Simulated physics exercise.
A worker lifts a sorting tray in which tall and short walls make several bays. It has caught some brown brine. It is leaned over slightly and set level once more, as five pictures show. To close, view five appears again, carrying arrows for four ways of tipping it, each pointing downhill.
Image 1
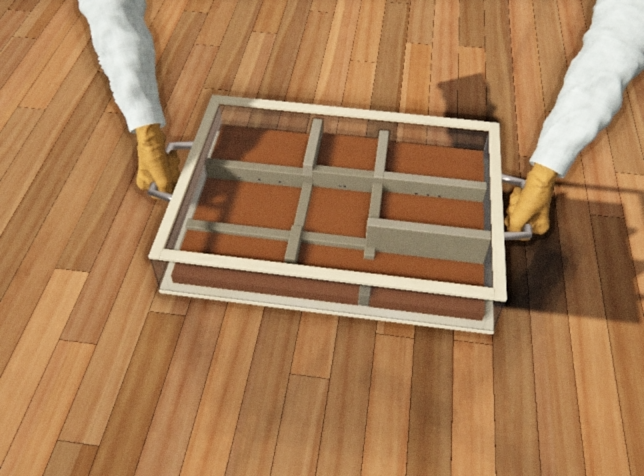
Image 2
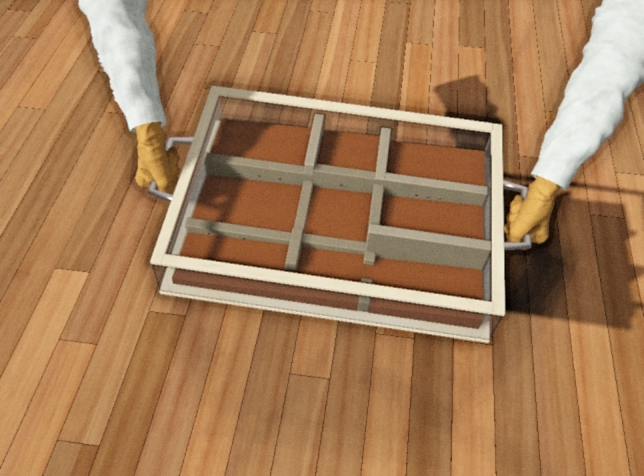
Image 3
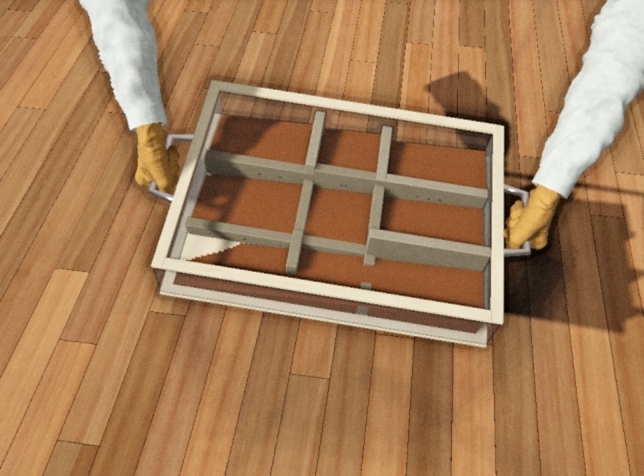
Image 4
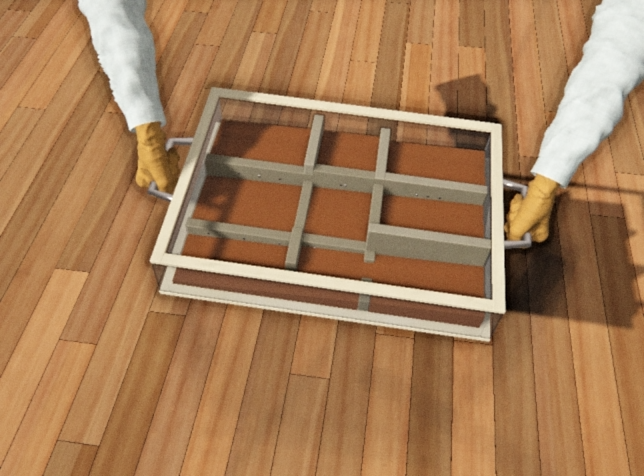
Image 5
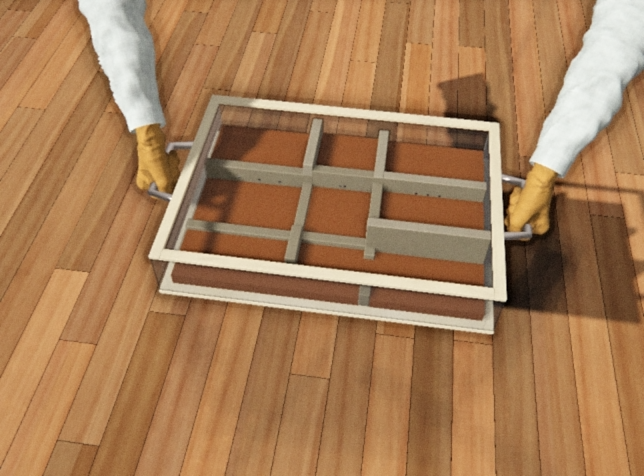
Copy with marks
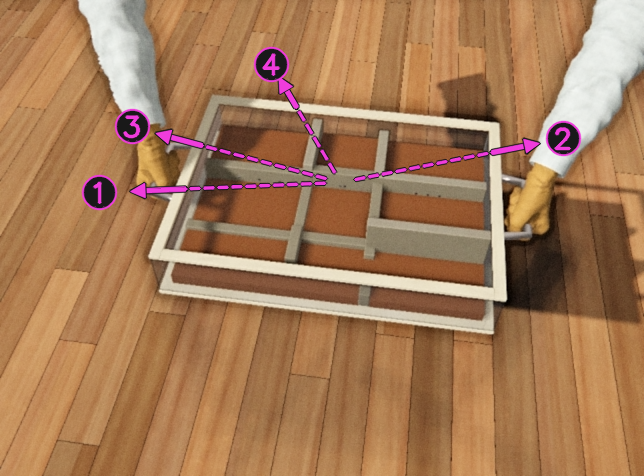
Two hands in tan gloves held a shallow, see-through tray divided into bays with reddish-brown contents above a wooden floor, tilted it slightly down toward the front right, then brought it back level.
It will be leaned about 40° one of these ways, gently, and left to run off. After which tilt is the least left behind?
4 is best.
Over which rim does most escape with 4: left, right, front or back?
Over the back one.
On the marked copy, 1 ends at (135, 191); 2 ends at (534, 144); 3 ends at (161, 134); 4 ends at (281, 81).
With 1, about 36 % stays in the tray, the largest part in the front left bay.
With 2, about 37 % stays in the tray, the largest part in the back right bay.
With 3, about 37 % stays in the tray, the largest part in the back left bay.
With 4, about 28 % stays in the tray, the largest part in the back left bay.
